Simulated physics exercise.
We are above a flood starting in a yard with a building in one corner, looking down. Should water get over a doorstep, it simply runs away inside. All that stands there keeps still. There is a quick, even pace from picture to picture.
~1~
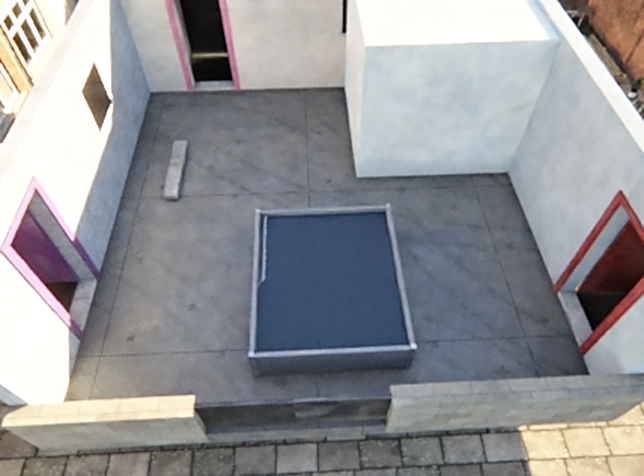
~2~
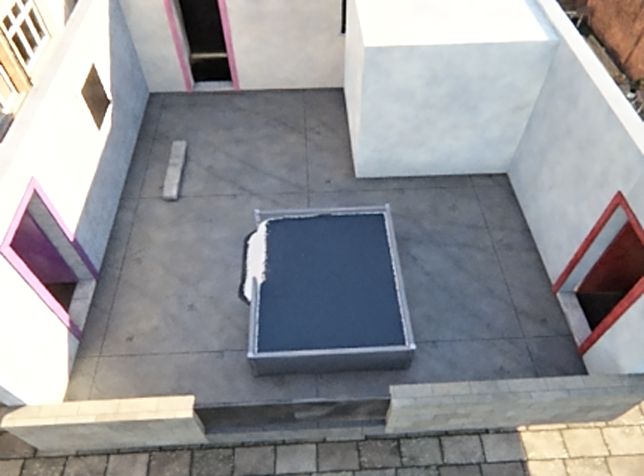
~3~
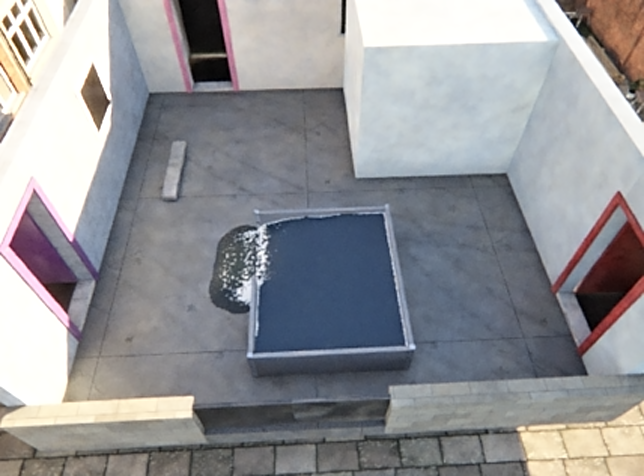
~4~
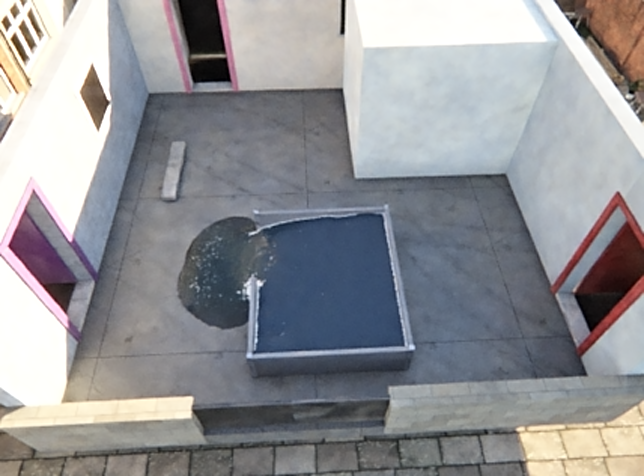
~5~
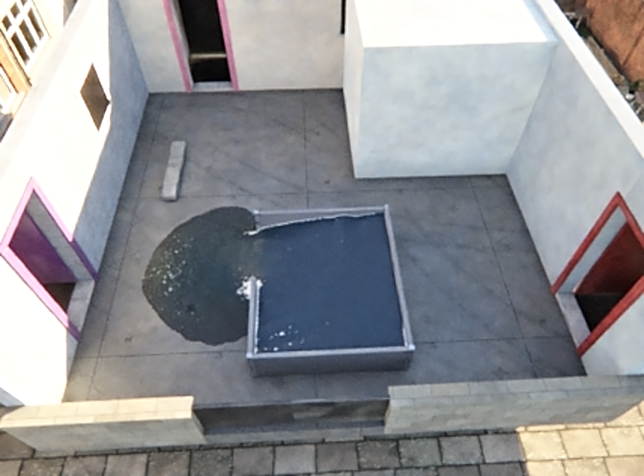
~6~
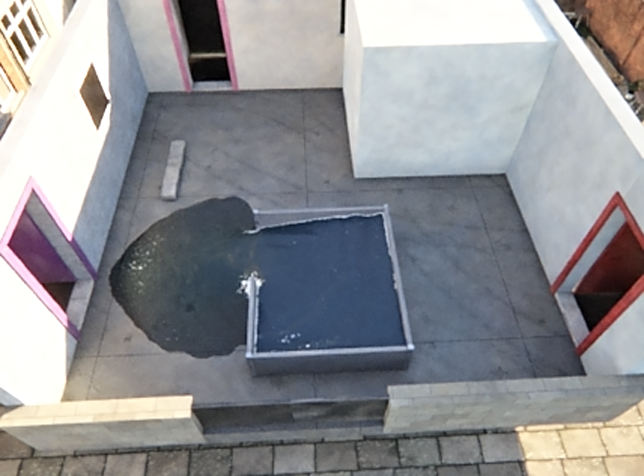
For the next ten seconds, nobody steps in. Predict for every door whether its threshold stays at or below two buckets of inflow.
Result: The purple door receives more than two buckets. The pink door receives more than two buckets. The red door receives no more than two buckets.
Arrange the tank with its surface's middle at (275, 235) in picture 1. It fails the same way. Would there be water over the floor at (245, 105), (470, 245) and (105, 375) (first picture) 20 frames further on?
The three spots read swamped, left dry, swamped.
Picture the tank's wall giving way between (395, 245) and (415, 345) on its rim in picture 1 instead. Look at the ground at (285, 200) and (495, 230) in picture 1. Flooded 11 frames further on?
Well, the first place would be still bare and the second one submerged.
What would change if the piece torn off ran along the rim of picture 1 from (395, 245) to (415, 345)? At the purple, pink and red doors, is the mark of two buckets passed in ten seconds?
Here's how it goes: The purple door comes in low, the pink door comes in low, the red door overshoots.
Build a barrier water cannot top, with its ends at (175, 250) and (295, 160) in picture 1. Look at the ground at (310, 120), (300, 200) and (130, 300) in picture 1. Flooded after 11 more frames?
First spared, then soaked, then soaked.
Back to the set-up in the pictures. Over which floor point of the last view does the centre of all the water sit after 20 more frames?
The water's centre sits above (237, 258).
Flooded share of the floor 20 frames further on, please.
My guess is around 40 in a hundred.
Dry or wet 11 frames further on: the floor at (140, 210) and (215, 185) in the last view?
Point one: Swamped. Point two: Swamped.
A moment on, water covers 20 % of the floor; the purple door under two buckets in, the pink door not reached, the red door not reached.
Next, water covers 25 % of the floor; the purple door over two buckets in, the pink door not reached, the red door not reached.
Then, water covers 40 % of the floor; the purple door far over two buckets in, the pink door under two buckets in, the red door not reached.
Later, water covers 60 % of the floor; the purple door far over two buckets in, the pink door over two buckets in, the red door not reached.
In the end, water covers 85 % of the floor; the purple door far over two buckets in, the pink door over two buckets in, the red door wet at the sill, nothing in.
